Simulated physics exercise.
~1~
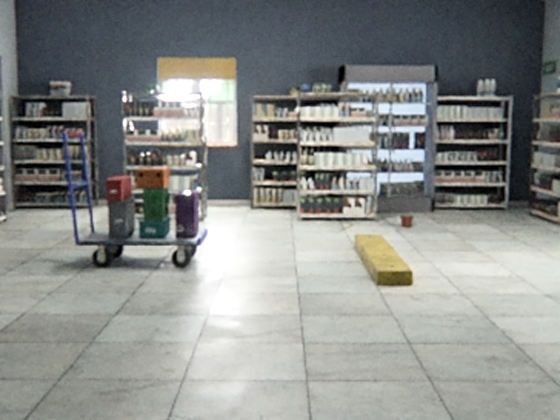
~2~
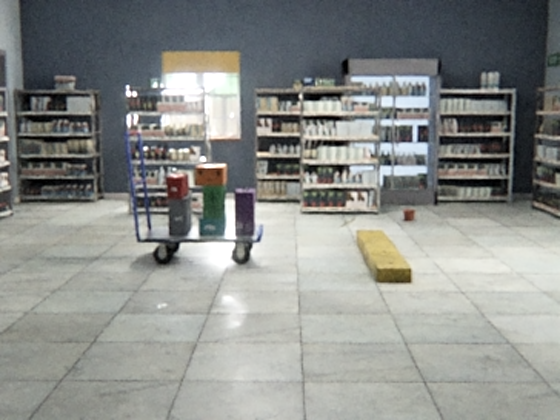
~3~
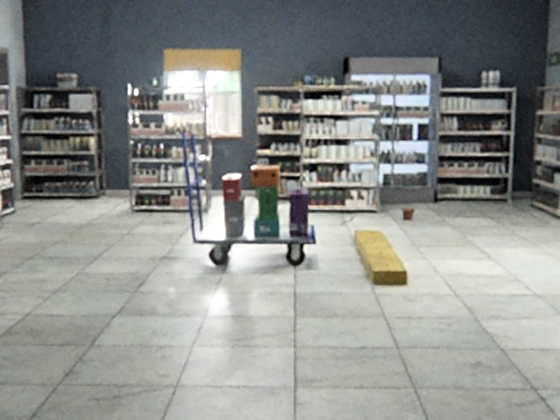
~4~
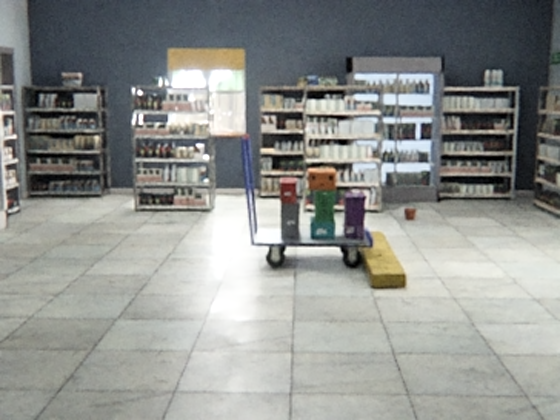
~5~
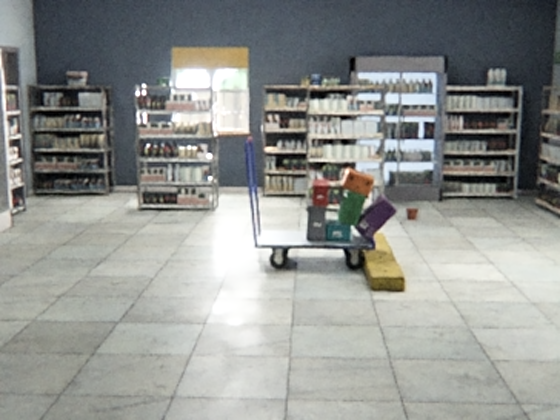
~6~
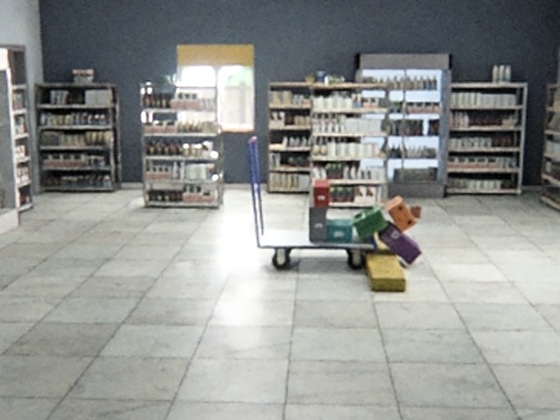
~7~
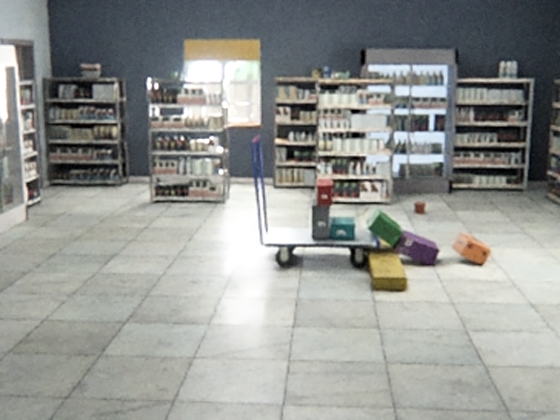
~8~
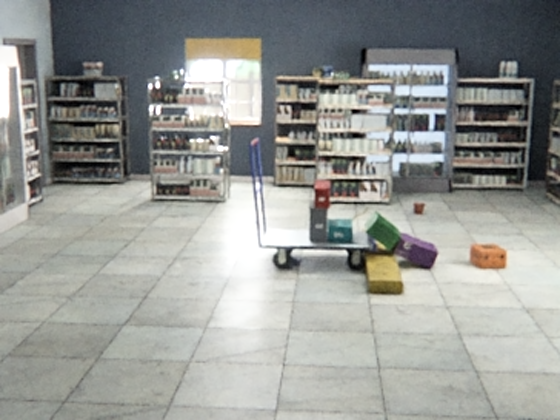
The clip shows a cart stacked with coloured boxes rolling right across a tiled floor until it stops at a low yellow block, where orange, purple and green pieces topple off the front, the orange one landing farthest right, while red, grey and teal ones stay aboard.
